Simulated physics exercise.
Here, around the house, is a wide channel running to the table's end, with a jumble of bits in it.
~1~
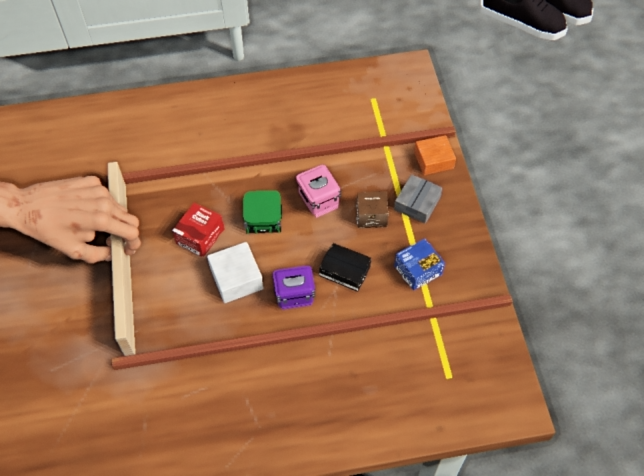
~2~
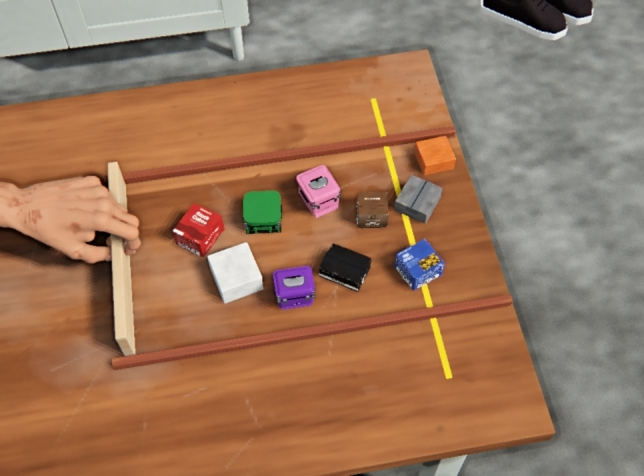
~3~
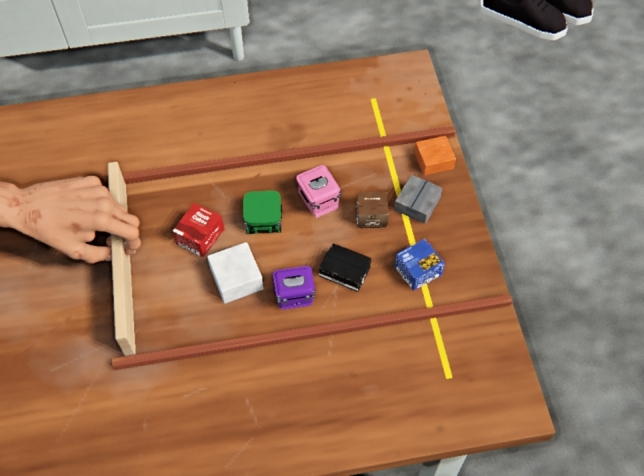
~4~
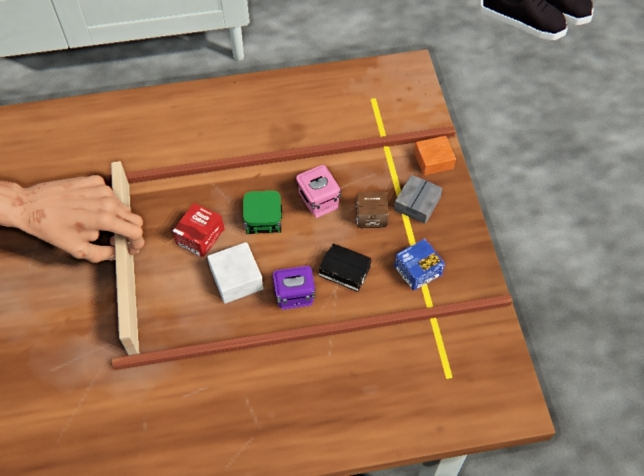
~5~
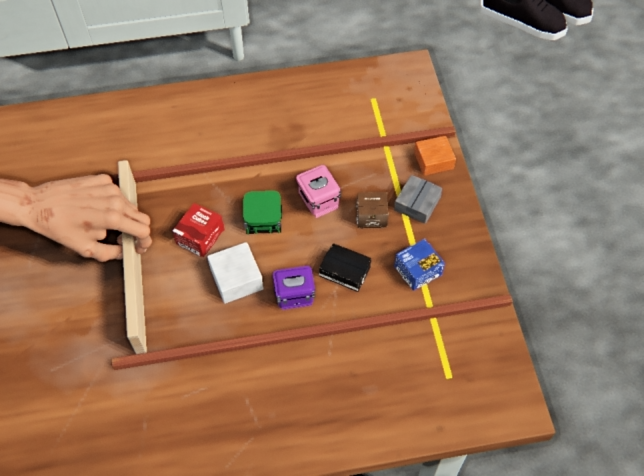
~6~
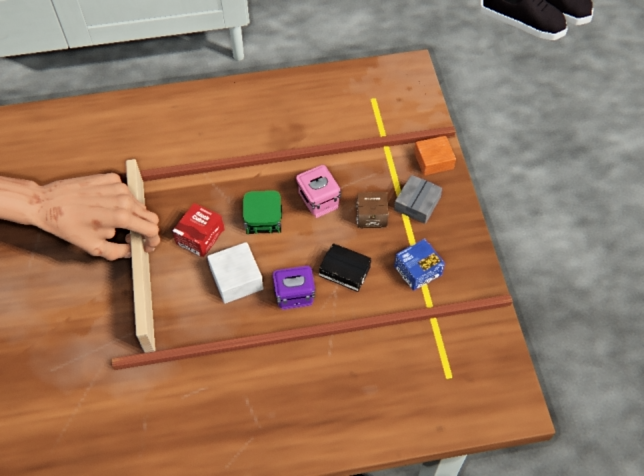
A hand sliding a wooden board slightly right between two rails on a table, toward scattered coloured blocks that stay still.
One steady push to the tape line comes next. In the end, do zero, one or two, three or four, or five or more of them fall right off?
It ends with three pieces or four gone from the top.
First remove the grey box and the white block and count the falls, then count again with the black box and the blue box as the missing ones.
Result: 2, then 3.
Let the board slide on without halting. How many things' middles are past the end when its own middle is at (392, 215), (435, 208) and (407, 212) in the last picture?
Middles past end - pos 1: 2, pos 2: 6, pos 3: 3.
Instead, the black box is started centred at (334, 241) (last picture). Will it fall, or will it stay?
From that start, the object then is safe.
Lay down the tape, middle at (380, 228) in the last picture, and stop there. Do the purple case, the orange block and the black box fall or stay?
In order, the purple case keeps its spot, then the orange block goes off the edge, then the black box keeps its spot.
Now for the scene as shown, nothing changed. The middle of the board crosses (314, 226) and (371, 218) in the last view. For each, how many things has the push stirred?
The first count is 9, and then it's 10.
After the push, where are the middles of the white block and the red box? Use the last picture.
In the last picture they sit at about (436, 245) and about (416, 187).
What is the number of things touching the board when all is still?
Number in contact with it: 3.
Early on, none off yet; orange block at rest near (435, 156); grey box at rest near (418, 199); blue box at rest near (419, 265).
Finally, the number that fall off is three or four; lost, pink case, grey box and orange block.
